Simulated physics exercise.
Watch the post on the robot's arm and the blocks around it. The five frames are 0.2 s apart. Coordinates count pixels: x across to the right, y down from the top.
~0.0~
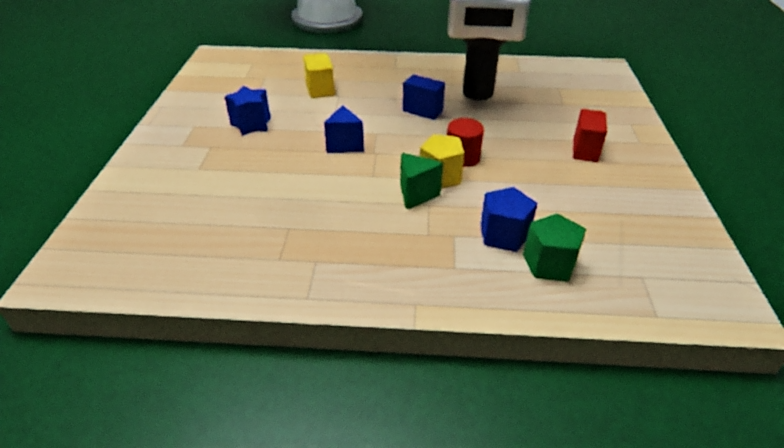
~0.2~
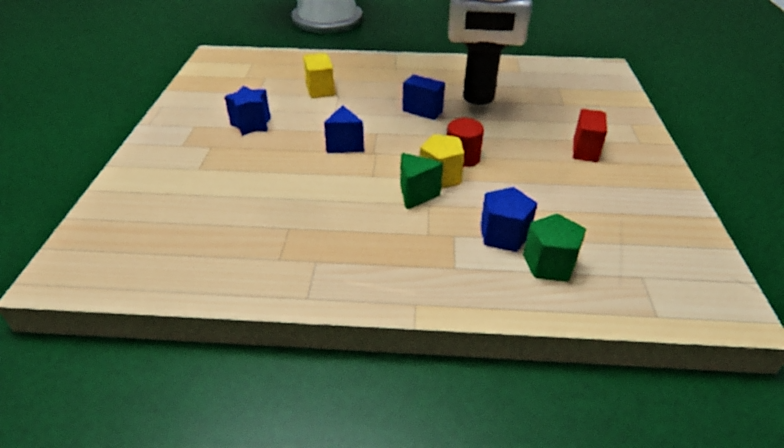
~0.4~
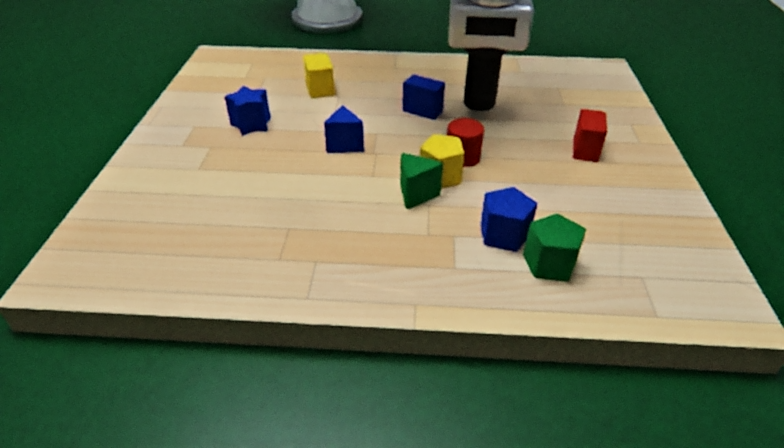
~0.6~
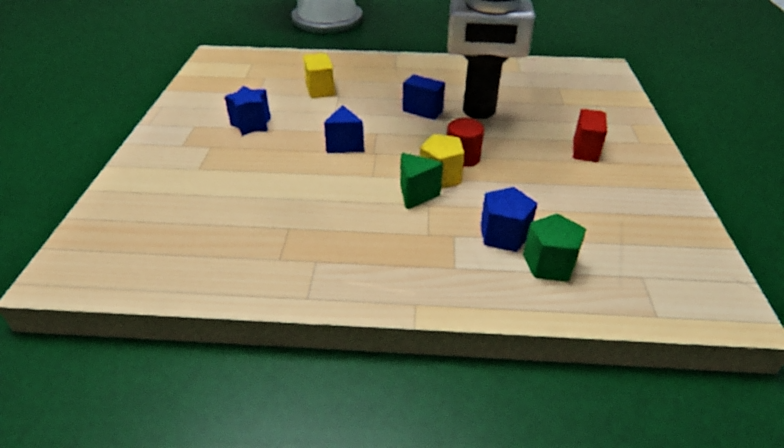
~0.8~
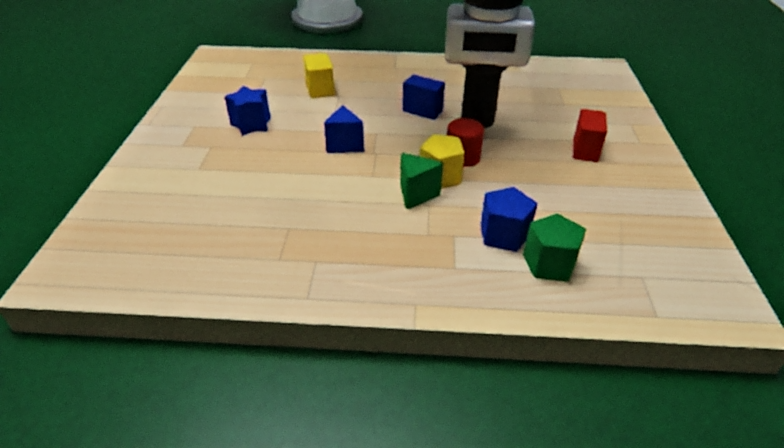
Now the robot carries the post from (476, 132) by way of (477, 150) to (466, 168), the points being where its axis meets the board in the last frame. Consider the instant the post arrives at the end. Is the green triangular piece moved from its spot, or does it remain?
It will be nudged away from its spot.
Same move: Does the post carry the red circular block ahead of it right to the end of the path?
In short: Yes.
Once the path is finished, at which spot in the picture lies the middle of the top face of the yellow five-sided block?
Its top middle is near (430, 173).
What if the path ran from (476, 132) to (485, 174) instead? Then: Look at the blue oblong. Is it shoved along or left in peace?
Once the path ends, it is where it was.
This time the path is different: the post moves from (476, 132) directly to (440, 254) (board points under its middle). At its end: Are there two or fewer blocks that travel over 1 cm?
No, that is not what happens.
The first path, step by step. Halfway along, post at (478, 140); green triangular piece at (411, 167), turned 15° clockwise; yellow five-sided block at (439, 153), turned 15° clockwise; red circular block at (464, 137).
At the end, post at (467, 157); green triangular piece at (395, 173), turned 70° clockwise; blue oblong not moved; yellow five-sided block at (430, 173), turned 45° clockwise; red circular block at (459, 157).
